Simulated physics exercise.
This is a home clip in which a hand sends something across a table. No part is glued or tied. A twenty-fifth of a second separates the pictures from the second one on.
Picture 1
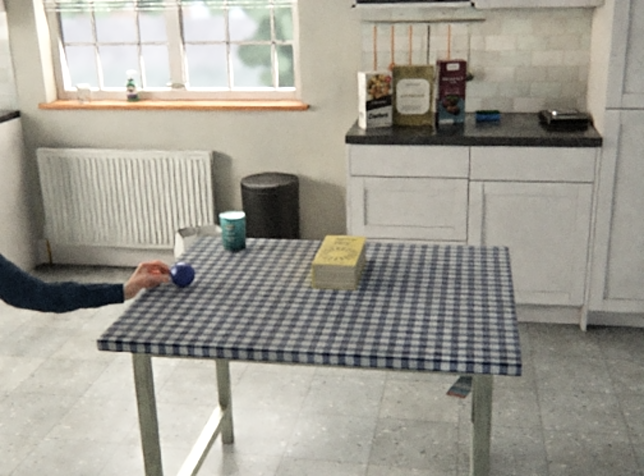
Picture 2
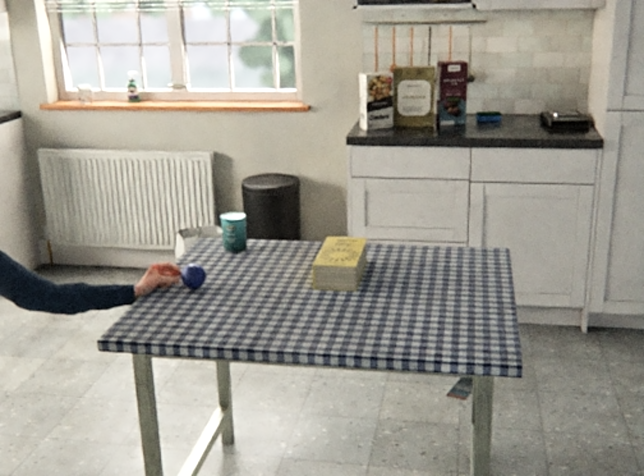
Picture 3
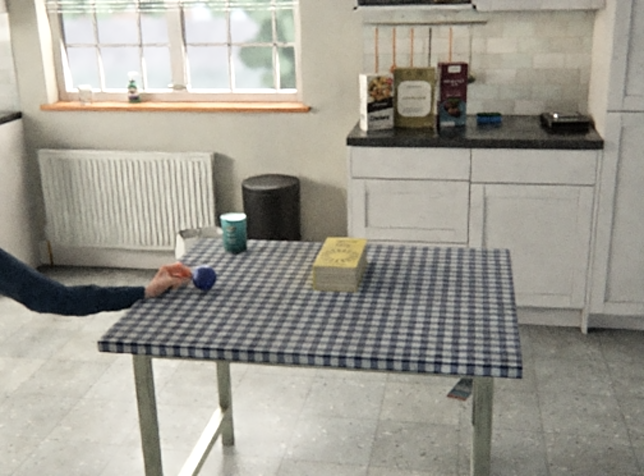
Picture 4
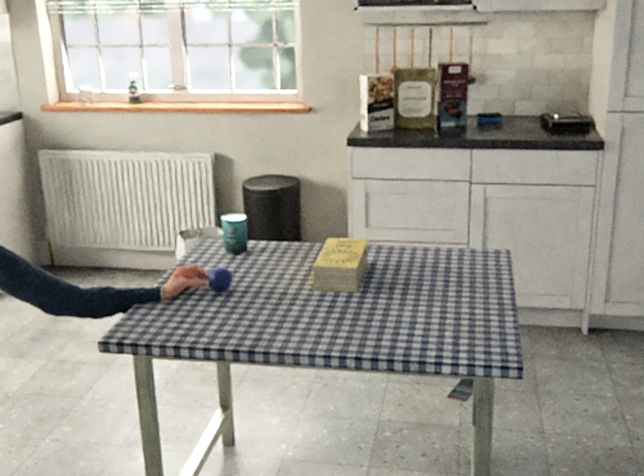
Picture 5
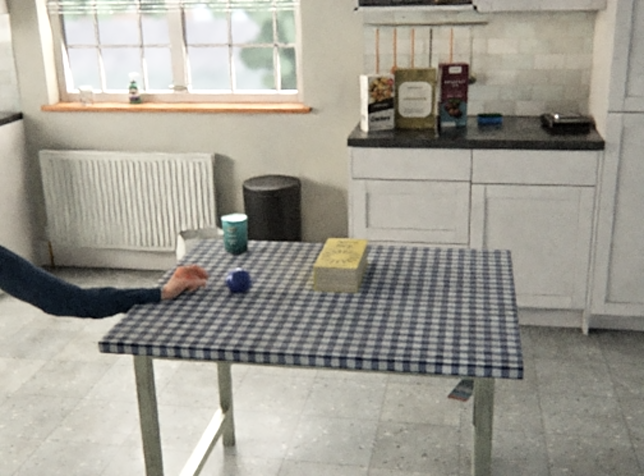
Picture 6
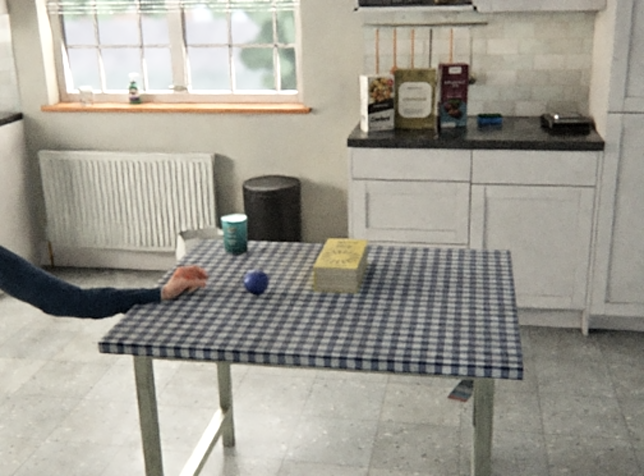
The video shows a hand pushing a blue ball to the right across a checkered table with a teal cup and a yellow book on it, then releasing it as the ball rolls a short way toward the book.
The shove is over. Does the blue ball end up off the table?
Yes.
Then, 0.40 s past the last view, blue ball displaced well along near (437, 294).
Then, 0.80 s past the last view, blue ball now off the table.
Finally, off the table, blue ball.
